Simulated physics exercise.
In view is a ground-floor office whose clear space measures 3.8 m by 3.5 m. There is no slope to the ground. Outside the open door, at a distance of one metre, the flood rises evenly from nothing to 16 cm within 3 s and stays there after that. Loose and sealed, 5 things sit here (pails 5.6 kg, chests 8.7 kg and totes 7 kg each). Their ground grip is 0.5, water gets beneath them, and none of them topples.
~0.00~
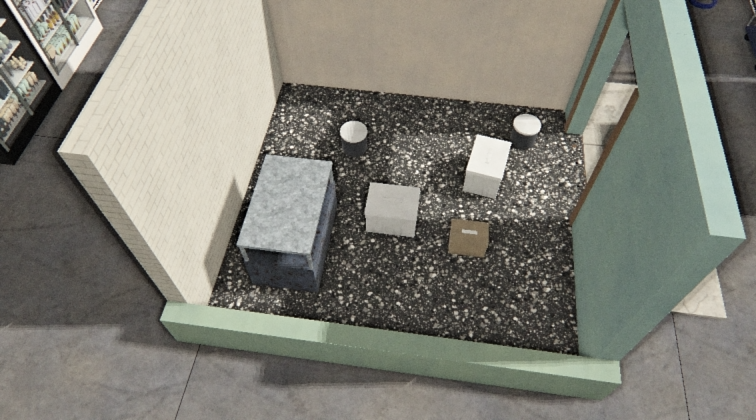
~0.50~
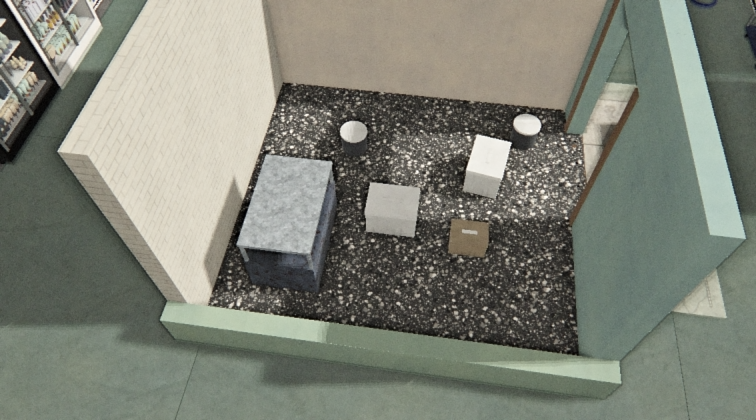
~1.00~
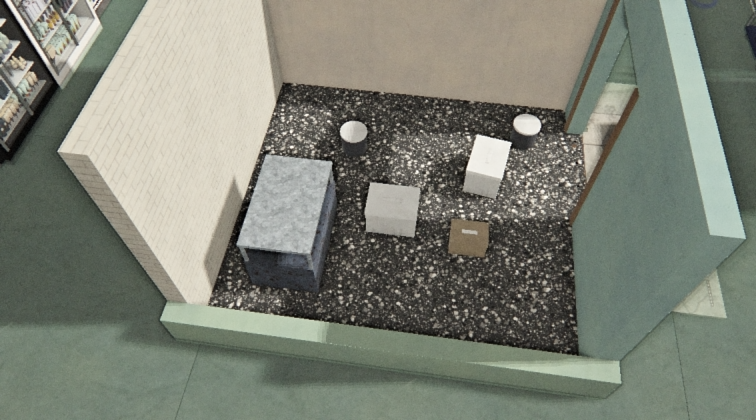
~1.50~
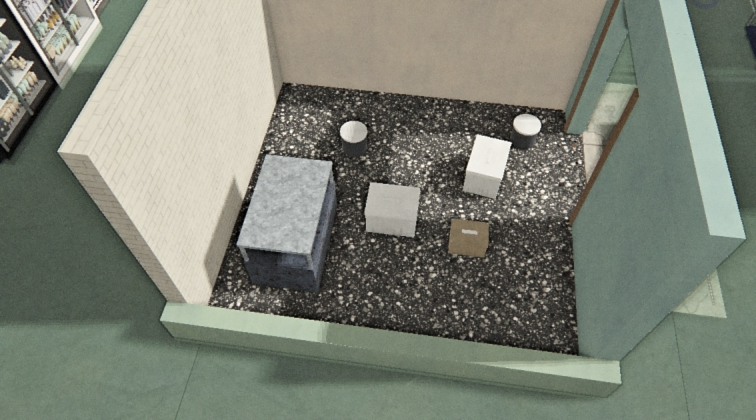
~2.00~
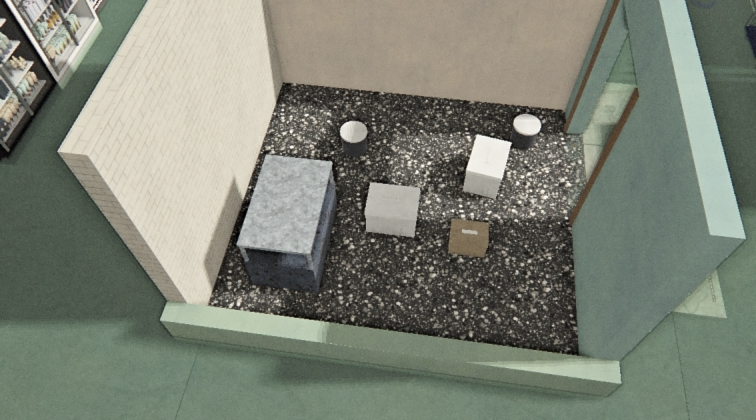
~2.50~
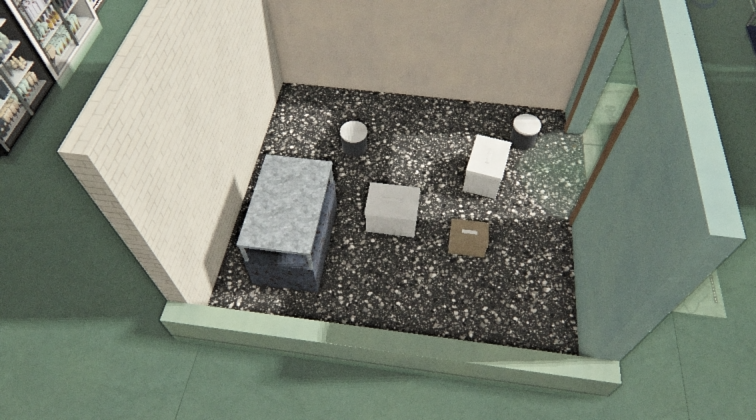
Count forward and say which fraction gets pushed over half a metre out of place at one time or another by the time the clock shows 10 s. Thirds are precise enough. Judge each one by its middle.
The portion reaches two thirds.
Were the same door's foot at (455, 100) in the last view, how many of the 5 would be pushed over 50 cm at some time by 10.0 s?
Then 3 of them would.
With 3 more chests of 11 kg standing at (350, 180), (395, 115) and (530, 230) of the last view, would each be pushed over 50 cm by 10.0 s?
Result by item, in order: Beyond the cutoff, beyond the cutoff, inside the cutoff.
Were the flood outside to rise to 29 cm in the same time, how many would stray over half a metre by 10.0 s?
Count under that change: 5.
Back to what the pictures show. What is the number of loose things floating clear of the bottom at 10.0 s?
Tally: 4 of them.
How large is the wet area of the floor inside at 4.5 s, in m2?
My estimate is roughly 6.0 m2.
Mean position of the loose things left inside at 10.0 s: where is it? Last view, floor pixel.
The average lands around (348, 206).
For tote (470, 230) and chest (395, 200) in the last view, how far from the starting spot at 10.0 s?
Net displacement, in order: 10 cm; 120 cm.
After 3.5 s 0 of 5 are over 50 cm from their spots; 0 afloat.
After 4.5 s 2 of 5 are over 50 cm from their spots; 0 afloat.
After 7.0 s 4 of 5 are over 50 cm from their spots; 2 afloat.
After 10.0 s 4 of 5 are over 50 cm from their spots, and 4 have been at some point; 4 afloat.
